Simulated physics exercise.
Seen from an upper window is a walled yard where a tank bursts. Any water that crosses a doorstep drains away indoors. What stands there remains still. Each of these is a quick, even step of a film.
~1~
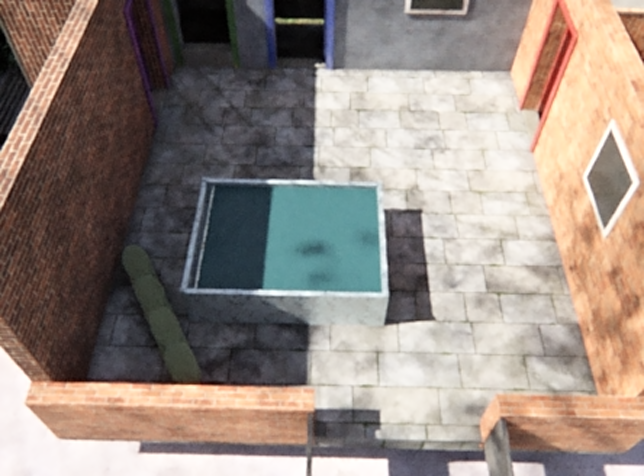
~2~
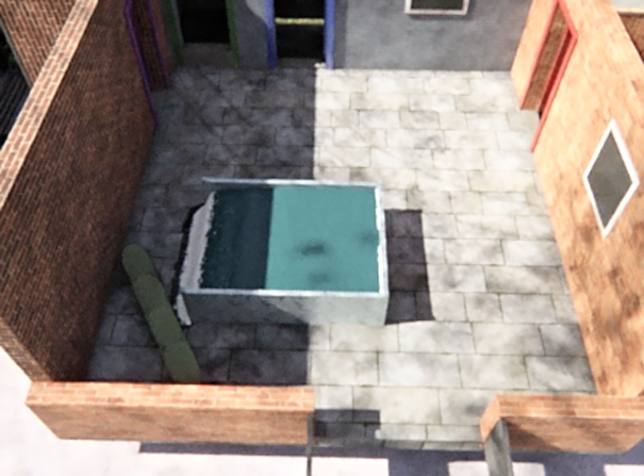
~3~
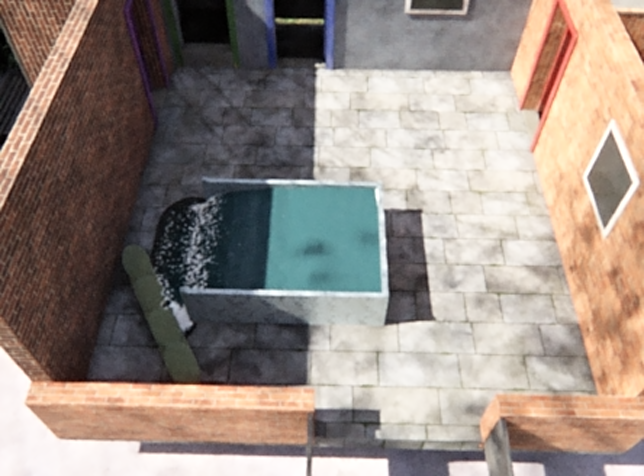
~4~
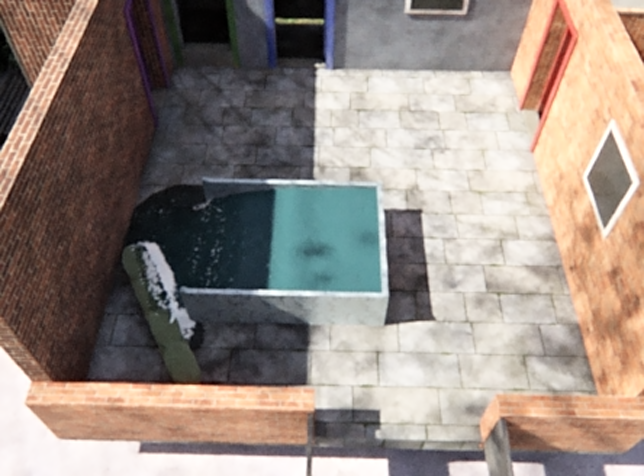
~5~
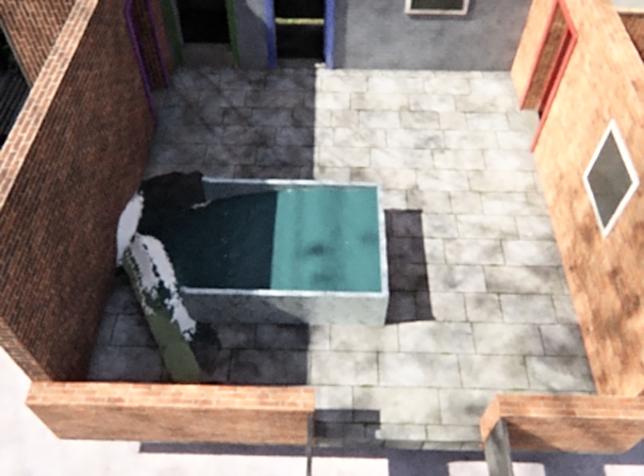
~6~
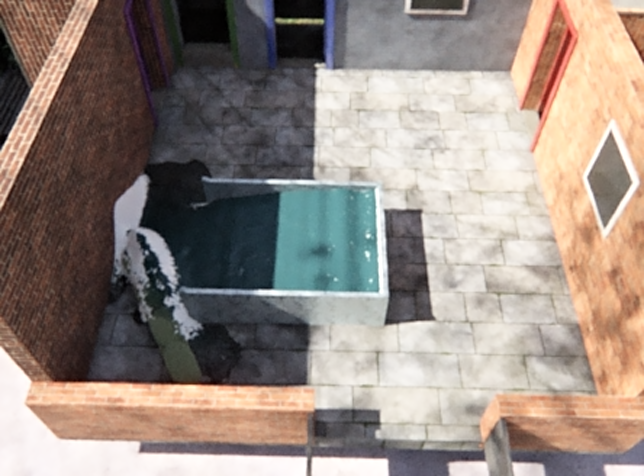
At the start, a rectangular tank of teal water sits whole and still in a walled, paved yard. Water then bursts from its left side and spreads across the shaded paving, surging over the rounded green hedge-like shape. Finally, white foam climbs against the left brick wall while dark water spreads around the green shape.
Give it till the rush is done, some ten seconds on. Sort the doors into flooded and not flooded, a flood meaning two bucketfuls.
Sorted: Red door - flooded; purple door - flooded; blue door - flooded; green door - not flooded.
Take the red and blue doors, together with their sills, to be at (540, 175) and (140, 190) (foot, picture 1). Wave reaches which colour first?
It is the one in blue.
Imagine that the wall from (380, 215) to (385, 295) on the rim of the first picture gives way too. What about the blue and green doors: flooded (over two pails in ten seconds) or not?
The blue door falls short and the green door falls short.
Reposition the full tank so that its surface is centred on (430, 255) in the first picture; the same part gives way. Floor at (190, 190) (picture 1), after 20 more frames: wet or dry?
Soaked.
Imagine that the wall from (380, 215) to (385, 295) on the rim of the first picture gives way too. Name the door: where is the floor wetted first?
That one is the red-painted one.
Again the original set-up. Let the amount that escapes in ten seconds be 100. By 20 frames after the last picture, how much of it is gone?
It would be around 15 %.
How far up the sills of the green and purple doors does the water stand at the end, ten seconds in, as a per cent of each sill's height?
The first comes to about 20 percent, the second to about 170 percent.
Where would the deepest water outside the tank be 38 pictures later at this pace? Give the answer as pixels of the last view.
Deepest spot: Near (166, 292).
A moment on, water covers 15 % of the floor; the red door not reached, the purple door not reached, the blue door not reached, the green door not reached.
Next, water covers 35 % of the floor; the red door not reached, the purple door wet at the sill, nothing in, the blue door not reached, the green door wet at the sill, nothing in.
Then, water covers 45 % of the floor; the red door not reached, the purple door under two buckets in, the blue door over two buckets in, the green door wet at the sill, nothing in.
Later, water covers 75 % of the floor; the red door over two buckets in, the purple door over two buckets in, the blue door over two buckets in, the green door wet at the sill, nothing in.
In the end, water covers 90 % of the floor; the red door far over two buckets in, the purple door far over two buckets in, the blue door over two buckets in, the green door wet at the sill, nothing in.
